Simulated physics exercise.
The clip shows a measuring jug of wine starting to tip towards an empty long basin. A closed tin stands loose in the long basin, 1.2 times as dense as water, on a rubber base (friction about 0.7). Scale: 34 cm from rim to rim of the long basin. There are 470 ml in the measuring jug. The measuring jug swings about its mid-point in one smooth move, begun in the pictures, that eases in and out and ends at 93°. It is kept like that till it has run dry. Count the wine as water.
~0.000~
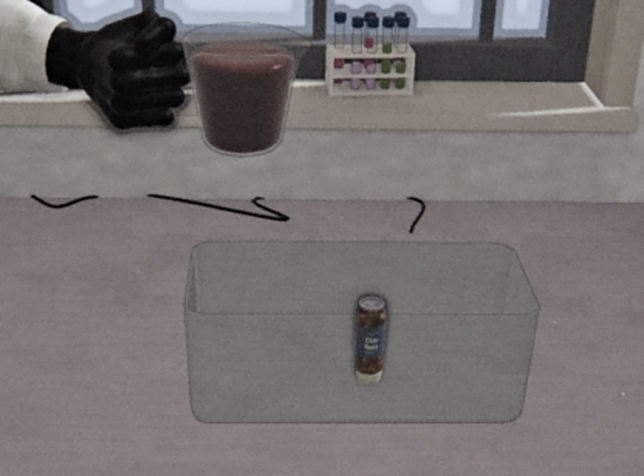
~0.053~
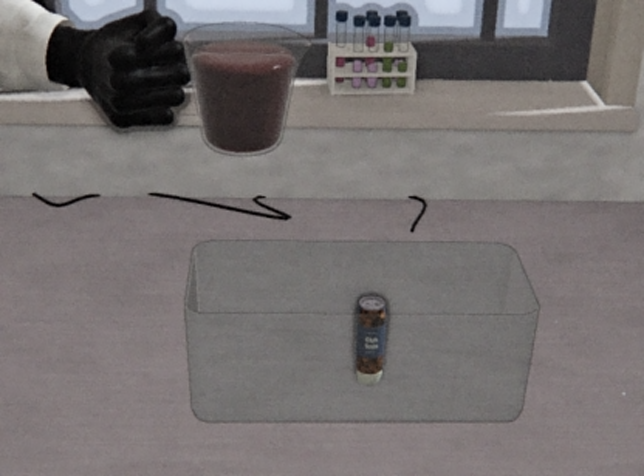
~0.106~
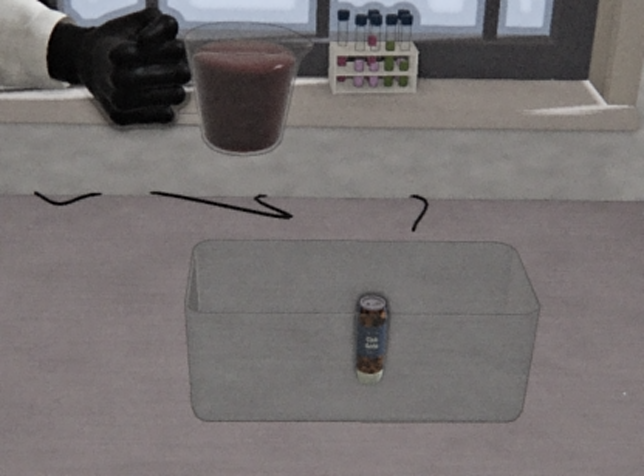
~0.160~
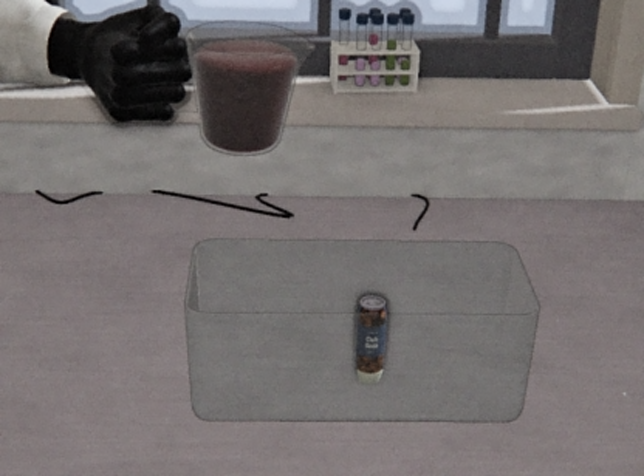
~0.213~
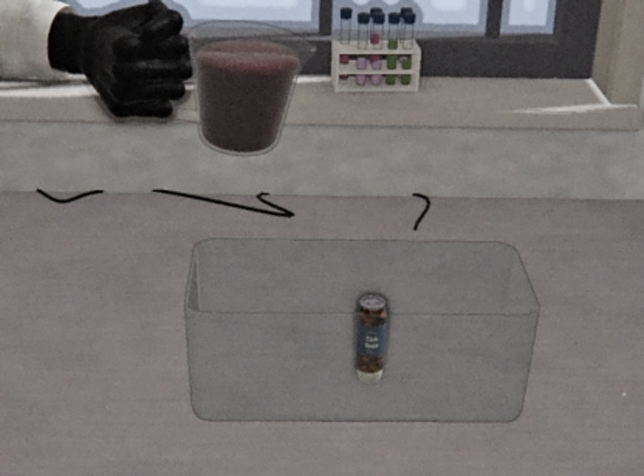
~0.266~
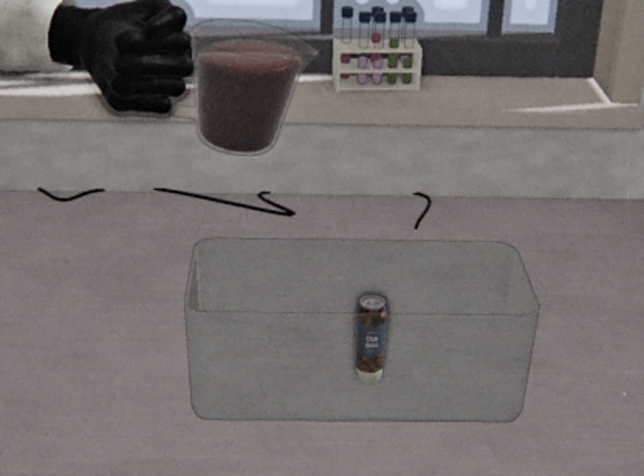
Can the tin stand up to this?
The tin keeps standing.
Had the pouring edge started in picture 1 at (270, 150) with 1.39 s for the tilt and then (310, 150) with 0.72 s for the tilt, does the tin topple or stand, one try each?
First it keeps standing; then it falls.
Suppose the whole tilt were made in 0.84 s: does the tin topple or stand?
The tin remains upright.
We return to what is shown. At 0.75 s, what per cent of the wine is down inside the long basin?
Near 2 in a hundred.
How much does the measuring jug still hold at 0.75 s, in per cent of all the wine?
Near 80 in a hundred.
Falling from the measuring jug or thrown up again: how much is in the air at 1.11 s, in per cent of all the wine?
Some 24 per cent.
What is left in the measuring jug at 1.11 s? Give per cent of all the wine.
Near 30 in a hundred.
Then, 0.75 s in, the tilt is 53° and 81 per cent is still to pour; the tin stands where it began.
Then, 1.11 s in, the tilt is 84° and 30 per cent is still to pour; the tin stands where it began.
Then, 1.48 s in, the tilt is 93° and 3 per cent is still to pour; the tin stands where it began.
Then, 1.89 s in, the tilt is 93° and 0 per cent is still to pour; the tin stands where it began.
Finally, the tin stands where it began.
